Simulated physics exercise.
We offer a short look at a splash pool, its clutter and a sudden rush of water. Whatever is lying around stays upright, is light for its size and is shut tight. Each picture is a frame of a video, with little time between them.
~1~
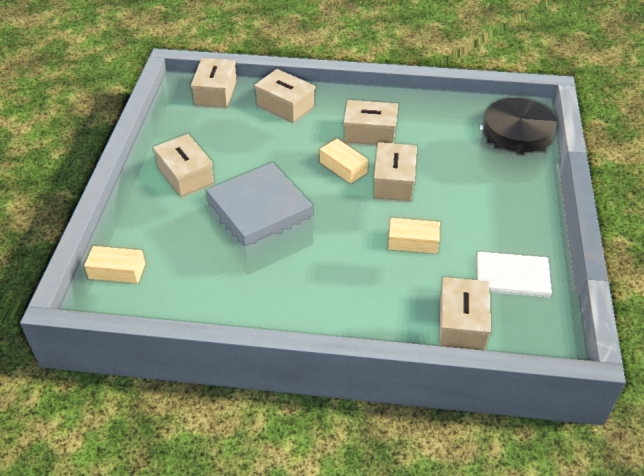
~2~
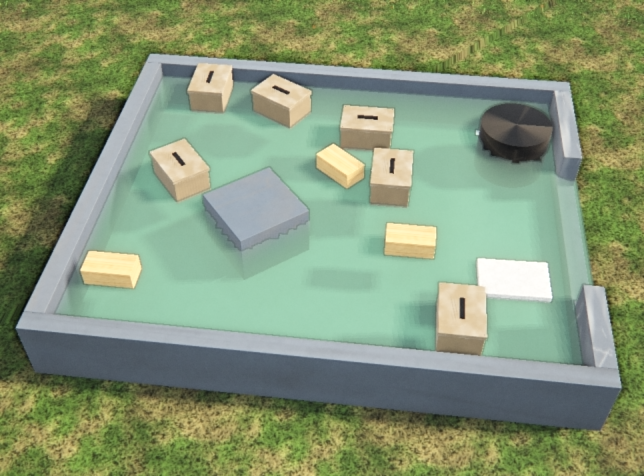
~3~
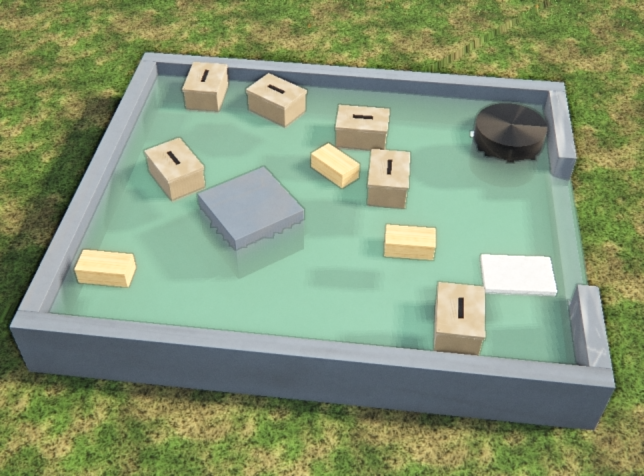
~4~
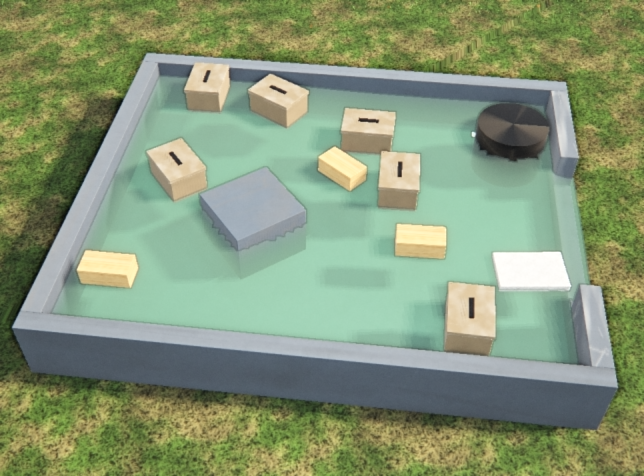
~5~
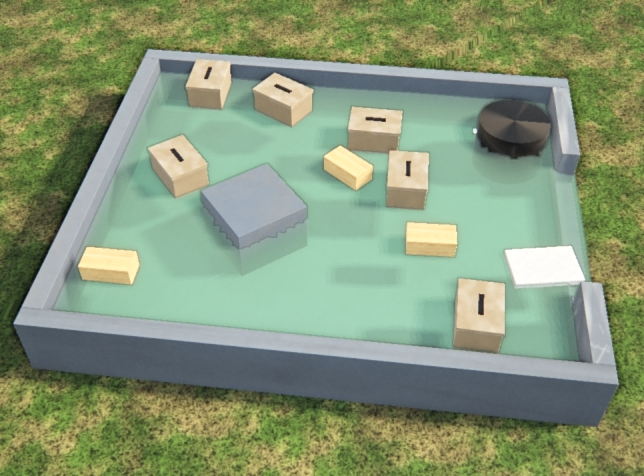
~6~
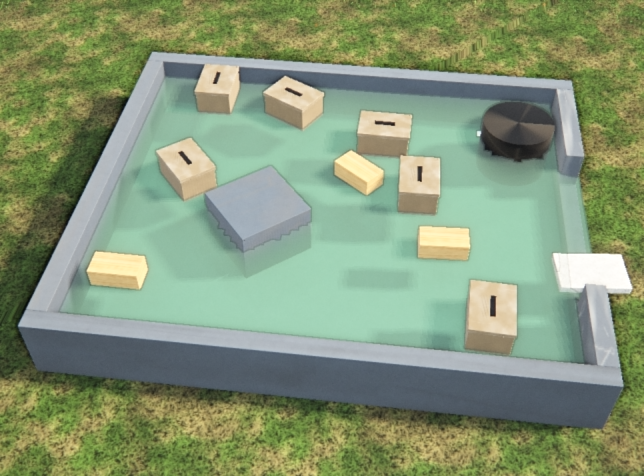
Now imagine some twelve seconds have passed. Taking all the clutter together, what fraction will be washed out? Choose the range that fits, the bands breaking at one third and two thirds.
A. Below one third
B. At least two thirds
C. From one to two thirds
C.
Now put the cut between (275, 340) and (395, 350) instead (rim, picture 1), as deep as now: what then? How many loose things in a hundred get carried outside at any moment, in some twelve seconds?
Result: 0 per cent.
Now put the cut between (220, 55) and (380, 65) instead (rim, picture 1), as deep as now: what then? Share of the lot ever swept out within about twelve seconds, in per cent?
Near 40 percent, give or take.
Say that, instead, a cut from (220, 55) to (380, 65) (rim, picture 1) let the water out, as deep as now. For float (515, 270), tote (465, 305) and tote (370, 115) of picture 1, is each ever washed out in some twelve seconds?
Taking them as listed: Never leaves, never leaves, exits.
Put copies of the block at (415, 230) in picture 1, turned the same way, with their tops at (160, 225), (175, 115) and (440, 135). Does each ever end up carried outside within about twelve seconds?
Outcomes in turn are not expelled, not expelled, expelled.
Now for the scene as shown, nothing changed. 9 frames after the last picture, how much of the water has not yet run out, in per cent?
Estimate: Near 82 in a hundred.
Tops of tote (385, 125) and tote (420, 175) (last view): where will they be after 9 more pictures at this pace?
About (417, 142) and (486, 192).
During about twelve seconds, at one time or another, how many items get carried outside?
By my count, 4.
A moment on, 1 of 10 are out; 9 afloat.
Next, 1 of 10 are out; 9 afloat.
Later, 2 of 10 are out; 8 afloat.
In the end, 4 of 10 are out; 6 afloat.
